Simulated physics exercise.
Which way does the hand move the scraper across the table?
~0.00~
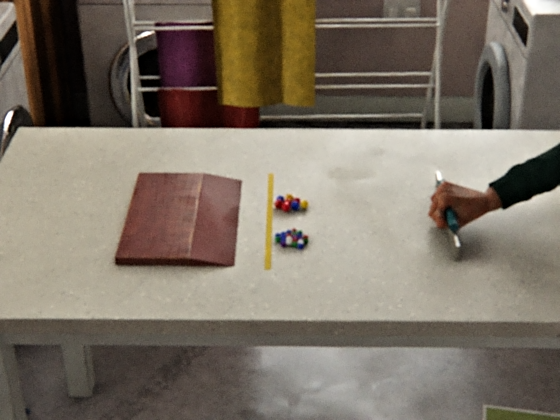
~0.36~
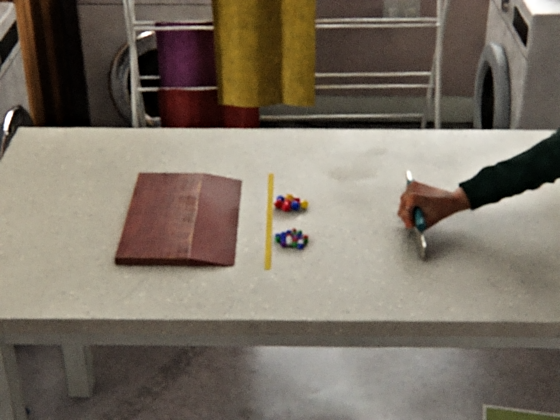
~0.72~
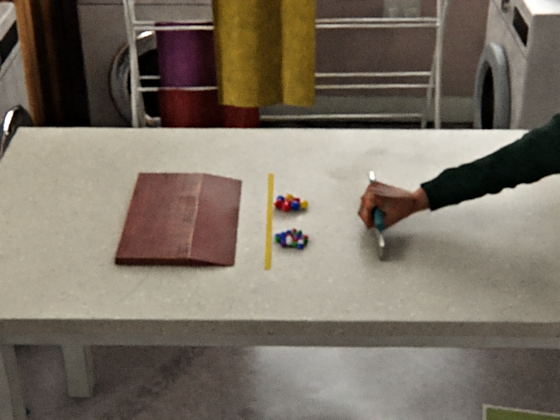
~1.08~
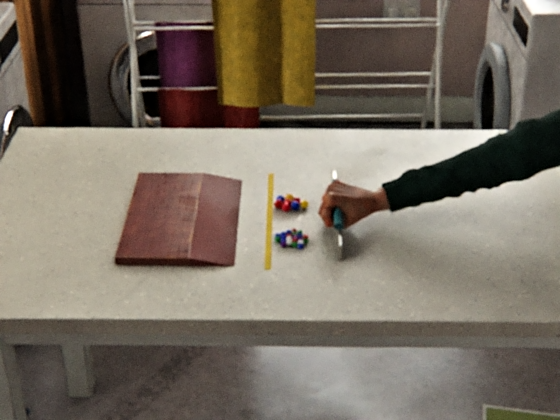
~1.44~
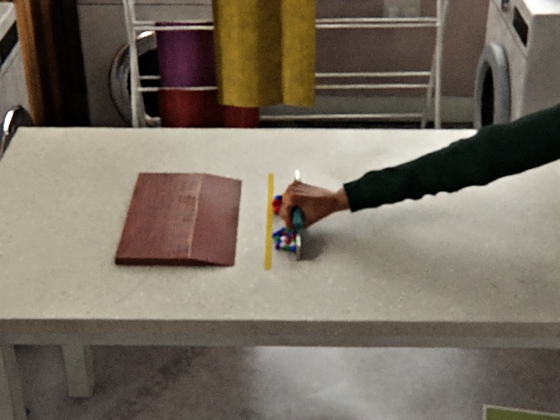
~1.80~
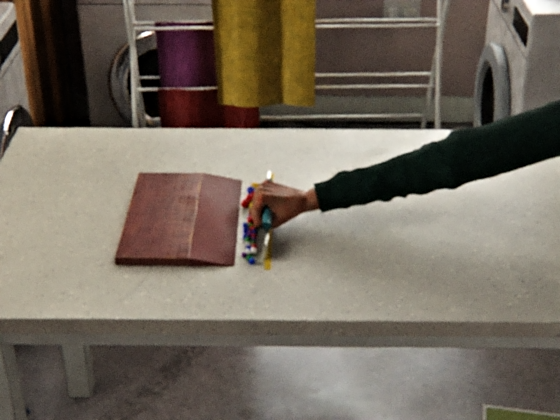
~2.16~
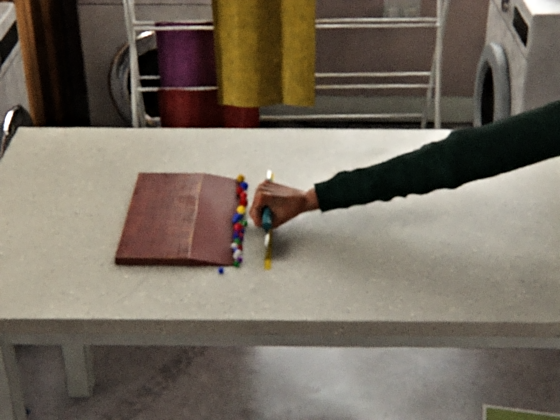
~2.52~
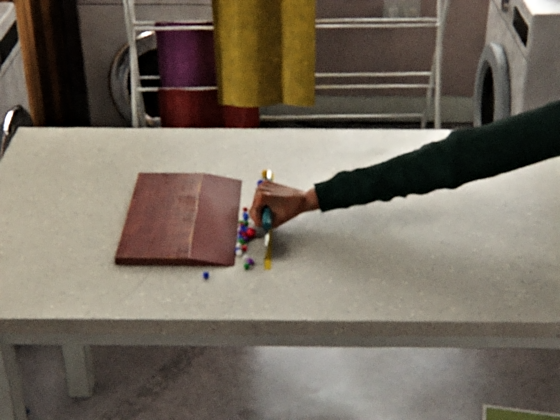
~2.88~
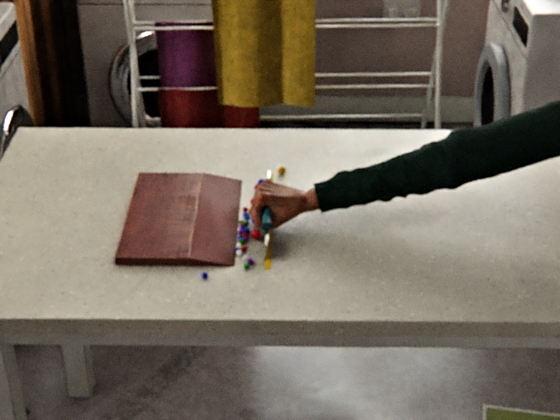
The hand moves the scraper to the left, toward the beads and the yellow tape.
